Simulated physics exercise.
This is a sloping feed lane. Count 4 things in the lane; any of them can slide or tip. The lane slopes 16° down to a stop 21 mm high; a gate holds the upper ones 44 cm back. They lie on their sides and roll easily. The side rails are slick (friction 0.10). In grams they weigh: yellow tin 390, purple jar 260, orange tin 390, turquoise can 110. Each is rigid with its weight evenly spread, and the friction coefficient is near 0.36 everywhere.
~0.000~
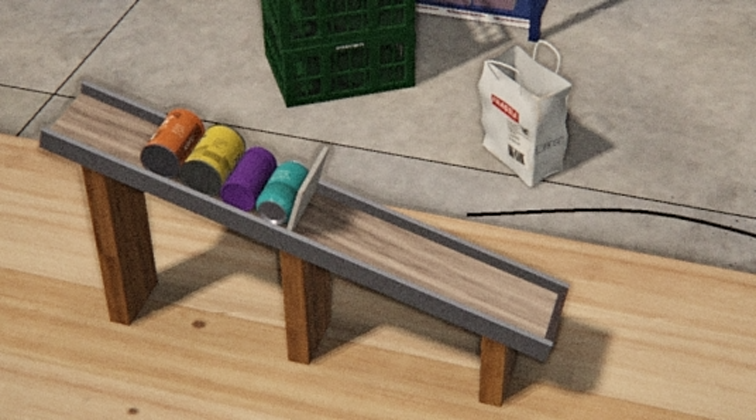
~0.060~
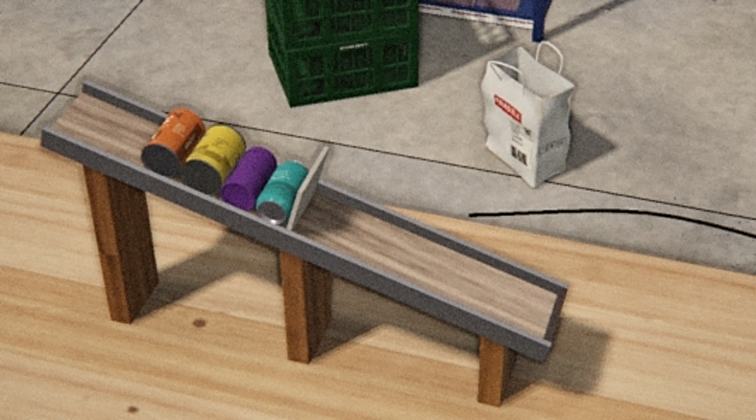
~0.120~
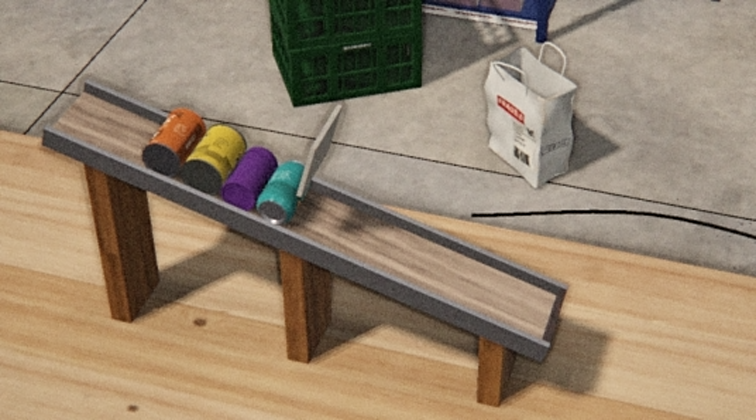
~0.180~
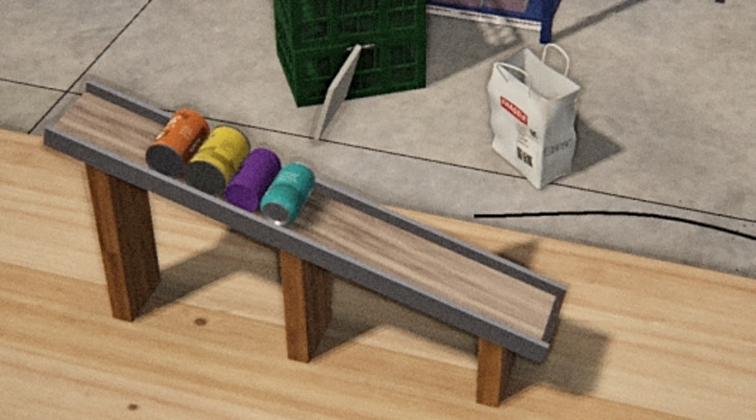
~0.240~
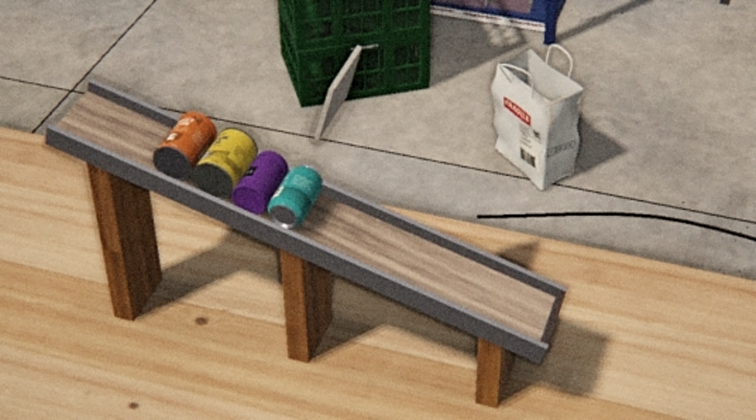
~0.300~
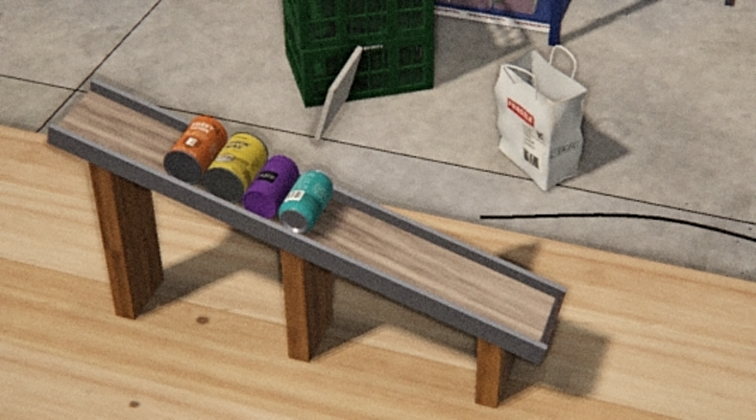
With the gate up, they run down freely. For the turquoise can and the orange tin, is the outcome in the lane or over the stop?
The turquoise can goes over the stop and the orange tin is caught by the stop.
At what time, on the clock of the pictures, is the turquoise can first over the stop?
Near 0.9 s.
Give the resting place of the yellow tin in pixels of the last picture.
Around (535, 299).
Around 0.70 s, leader 11 cm from the stop; turquoise can near (470, 275); orange tin near (333, 212).
Around 1.00 s, purple jar and turquoise can now over the stop; orange tin near (477, 273).
Finally (1.6 s), over the stop, purple jar and turquoise can; the other 2 in the lane. In the last view, orange tin near (494, 283).
